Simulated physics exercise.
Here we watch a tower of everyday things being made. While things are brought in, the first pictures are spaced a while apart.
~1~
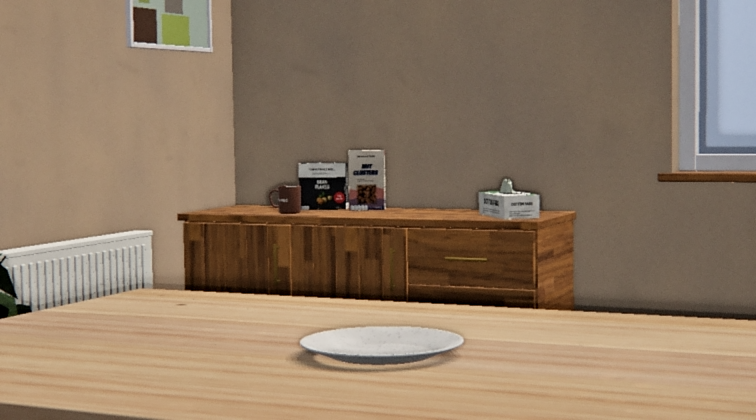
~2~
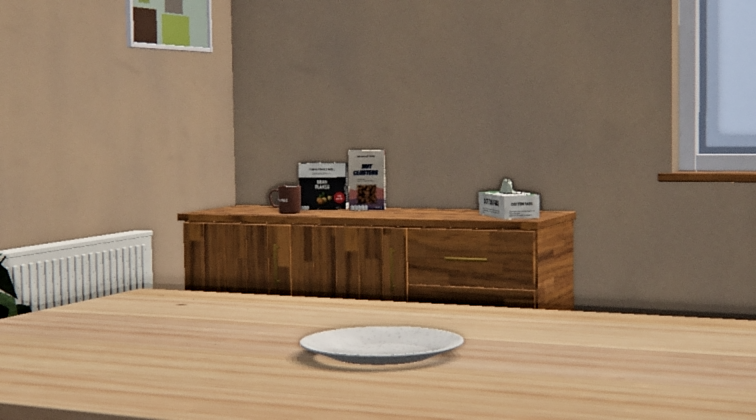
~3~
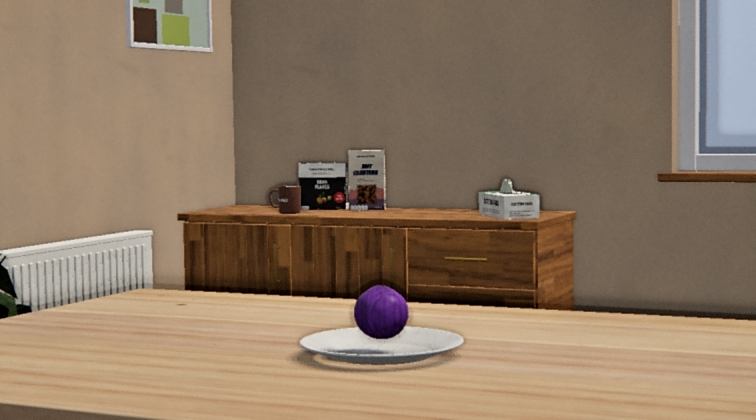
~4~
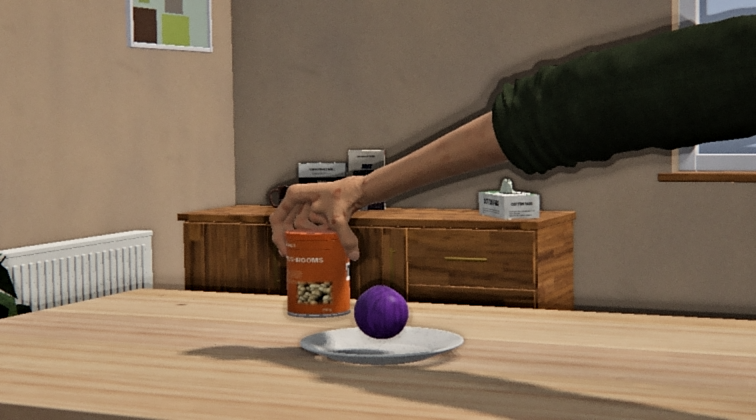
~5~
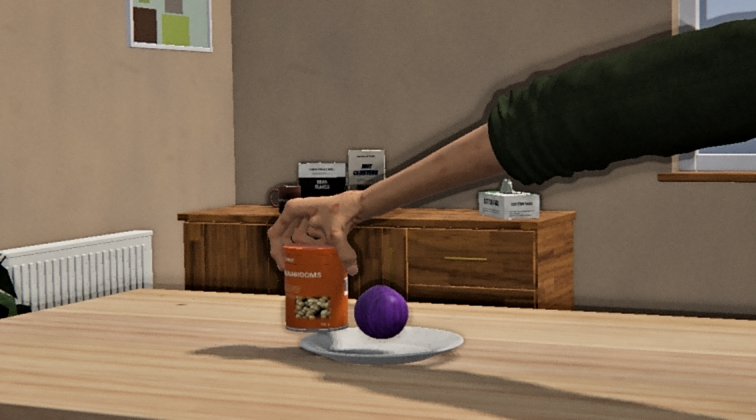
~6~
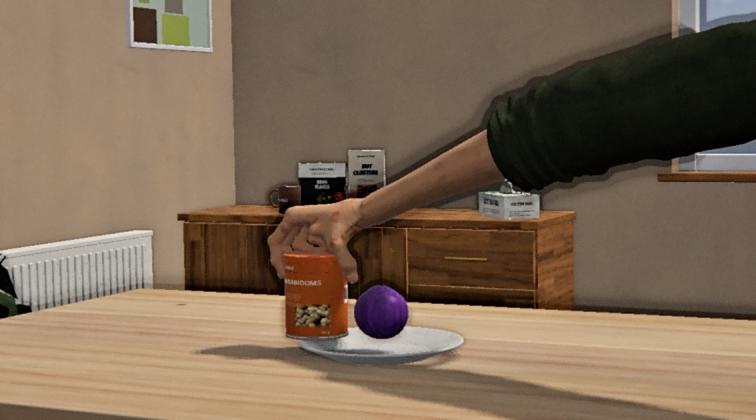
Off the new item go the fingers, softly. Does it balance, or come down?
The stack stays intact.
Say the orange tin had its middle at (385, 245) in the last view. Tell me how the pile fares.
Topples.
Then, 0.30 s on from there, no change.
Then, 0.70 s on from there, orange tin resting near (316, 295).
In the end, all 3 unmoved. At the end, from the last picture's camera, orange tin near (316, 295). The pile holds.
